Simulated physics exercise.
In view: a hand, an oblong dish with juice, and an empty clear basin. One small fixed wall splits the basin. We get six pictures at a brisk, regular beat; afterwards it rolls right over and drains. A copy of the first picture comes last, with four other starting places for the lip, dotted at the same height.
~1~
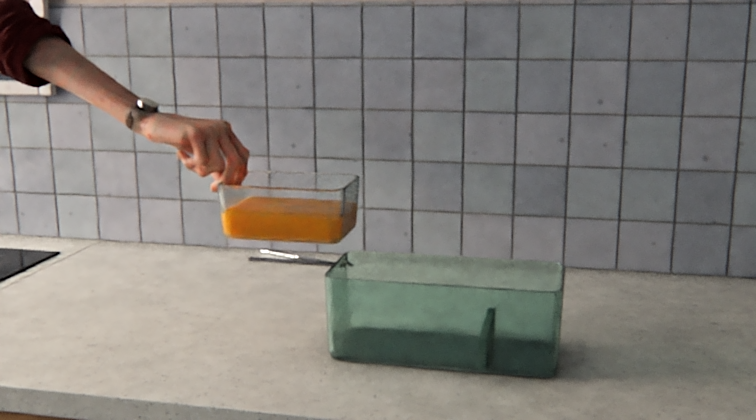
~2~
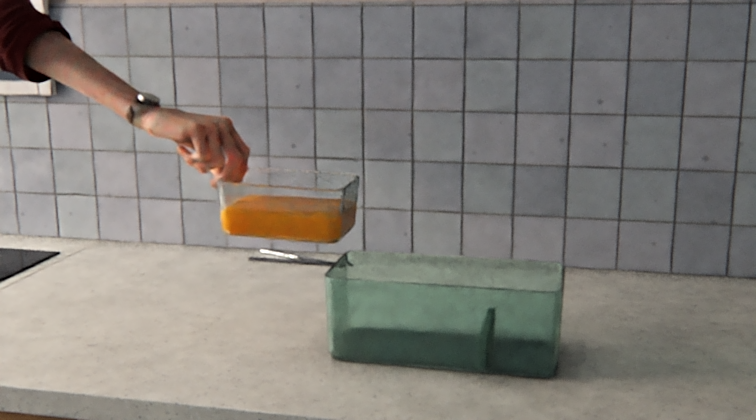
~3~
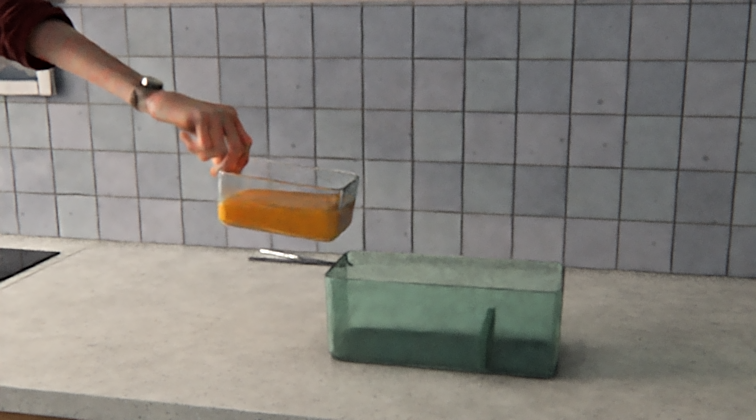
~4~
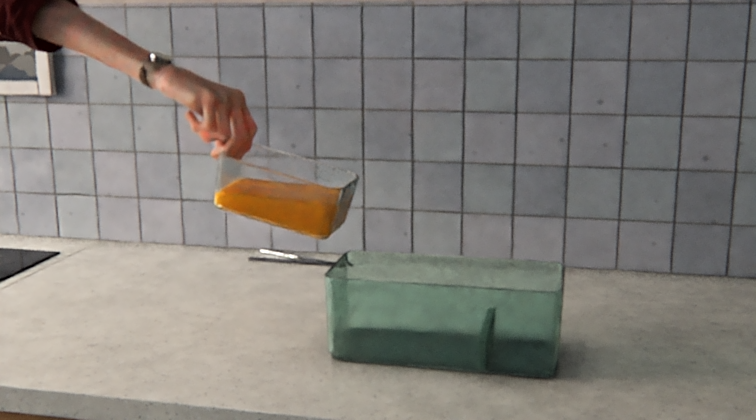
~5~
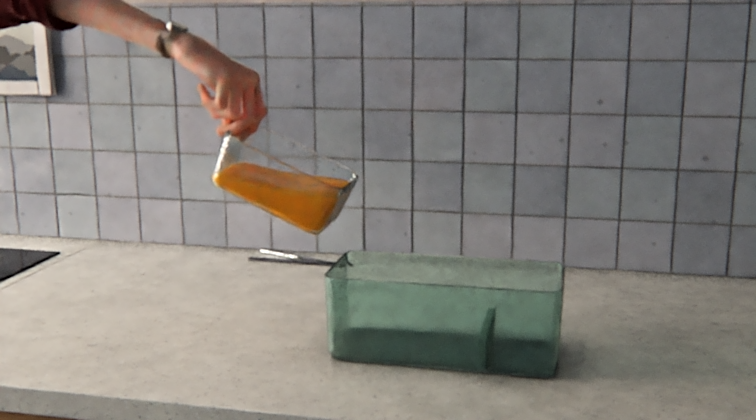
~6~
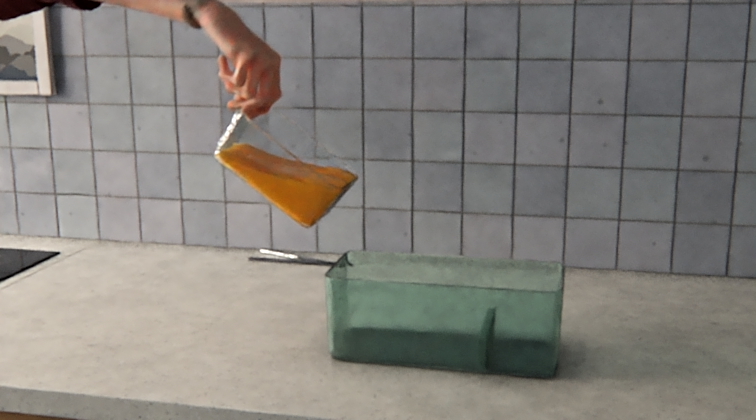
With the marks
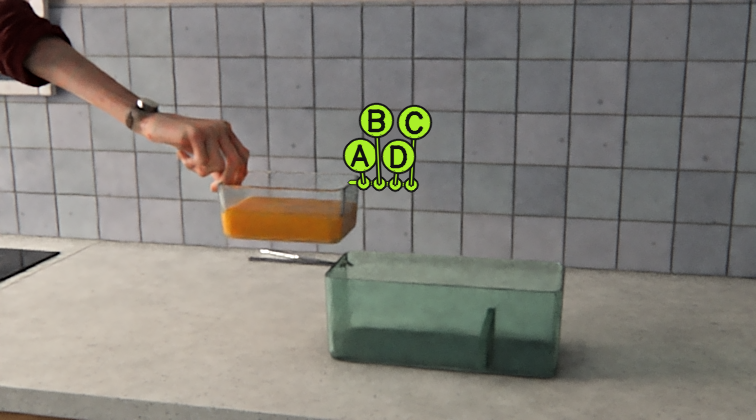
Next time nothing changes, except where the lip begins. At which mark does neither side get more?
Best: C.
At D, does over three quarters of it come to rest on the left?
No.
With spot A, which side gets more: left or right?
More ends on the left.
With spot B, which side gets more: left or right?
The left side.
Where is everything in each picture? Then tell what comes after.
The first frame shows upright, lip at (350, 182); basin from (329, 356) to (557, 376); top of the wall at (487, 322); nothing has left yet.
The second frame shows upright, lip at (350, 182); nothing has left yet.
The third frame shows tipped about 7°, lip at (350, 182); nothing has left yet.
The fourth frame shows tipped about 14°, lip at (350, 182); nothing has left yet.
The fifth frame shows tipped about 24°, lip at (350, 182); nothing has left yet.
The sixth frame shows tipped about 36°, lip at (350, 182); nothing has left yet.
On the marked copy, A at (363, 182); B at (379, 183); C at (411, 184); D at (395, 184).
Choosing A, about 82 % ends left of the wall and 10 % right of it; 7 % is lost outside.
Choosing B, about 80 % ends left of the wall and 9 % right of it; 11 % is lost outside.
Choosing C, about 48 % ends left of the wall and 44 % right of it; 9 % is lost outside.
Choosing D, about 68 % ends left of the wall and 24 % right of it; 8 % is lost outside.
